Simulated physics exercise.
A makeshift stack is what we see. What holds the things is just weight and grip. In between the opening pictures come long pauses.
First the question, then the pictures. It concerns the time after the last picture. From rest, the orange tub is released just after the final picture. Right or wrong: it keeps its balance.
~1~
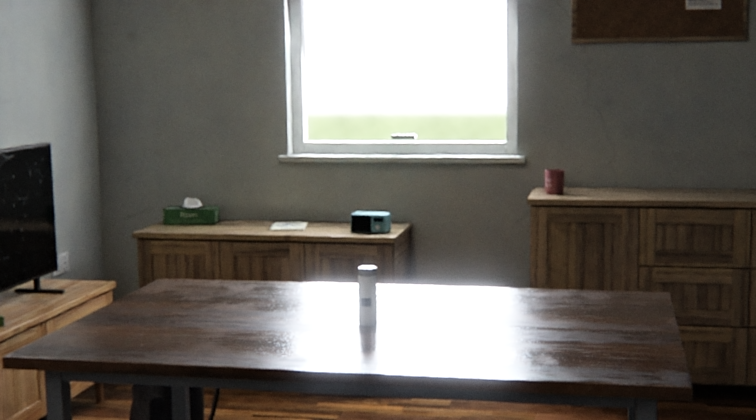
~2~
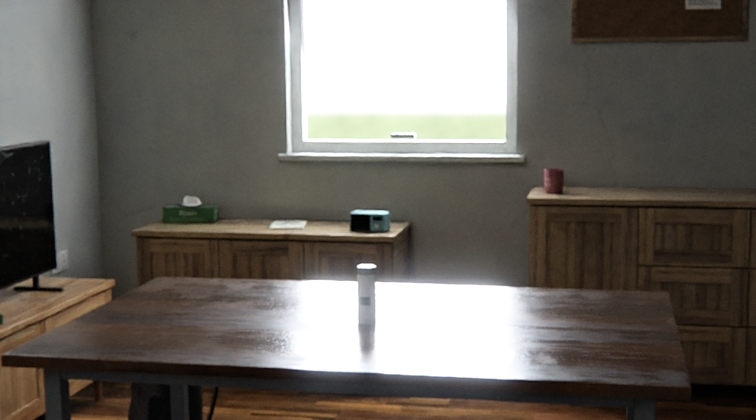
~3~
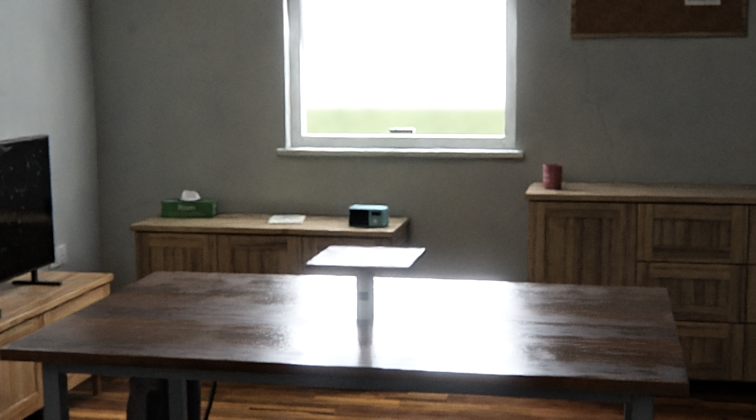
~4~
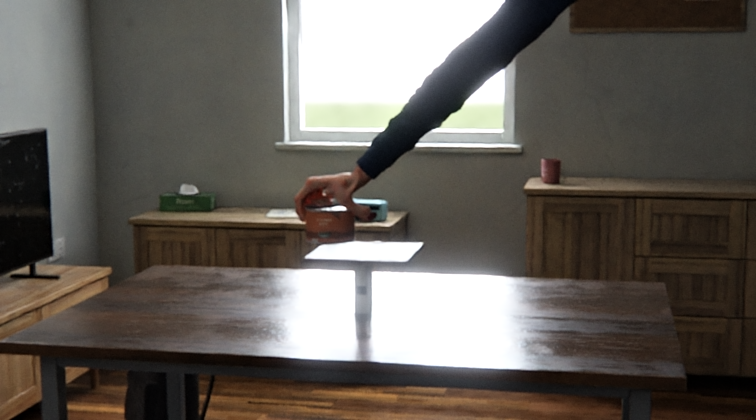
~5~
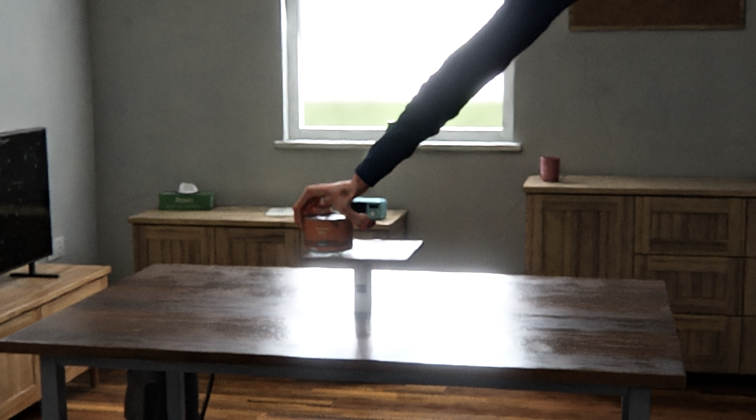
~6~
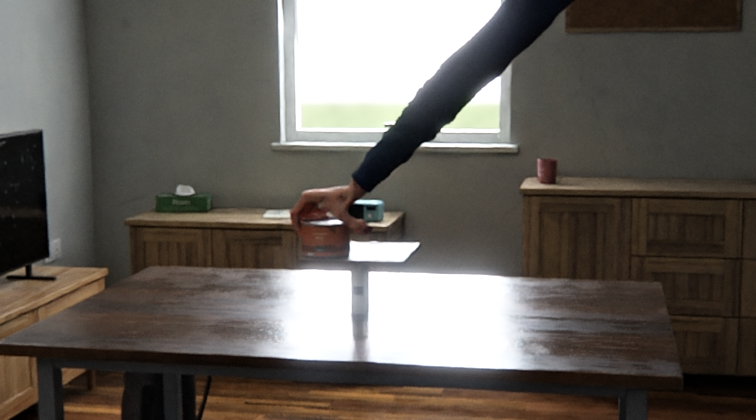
Wrong.
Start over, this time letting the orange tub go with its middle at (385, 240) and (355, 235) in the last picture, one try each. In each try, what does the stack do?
First, it comes apart; second, it keeps its balance.
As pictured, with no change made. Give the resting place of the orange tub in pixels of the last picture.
End spot: Near (300, 296).
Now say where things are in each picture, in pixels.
In the first picture, the last thing is not in view yet; white shaker (368, 295).
In the second picture, the last thing is not in view yet; white shaker (367, 294).
In the third picture, the last thing is not in view yet; white shaker (365, 289).
The fourth picture shows still above its spot; orange tub (330, 224); white shaker (363, 284).
The fifth picture shows still above its spot; orange tub (329, 232); white shaker (363, 282).
The sixth picture shows set down, still held; orange tub (326, 237); white shaker (360, 284).
Then, 0.30 s past the last view, orange tub now fallen; brown lid rocked 52° from its first pose.
Then, 0.60 s past the last view, brown lid rocked 53° from its first pose; white shaker rocked 16° from its first pose.
Then, 0.70 s past the last view, brown lid now fallen; white shaker rocked 52° from its first pose.
Then, 0.80 s past the last view, white shaker now fallen.
Finally, fallen, white shaker, brown lid and orange tub. Final places as the last picture's camera would see them, orange tub near (300, 296). The stack loses its balance.
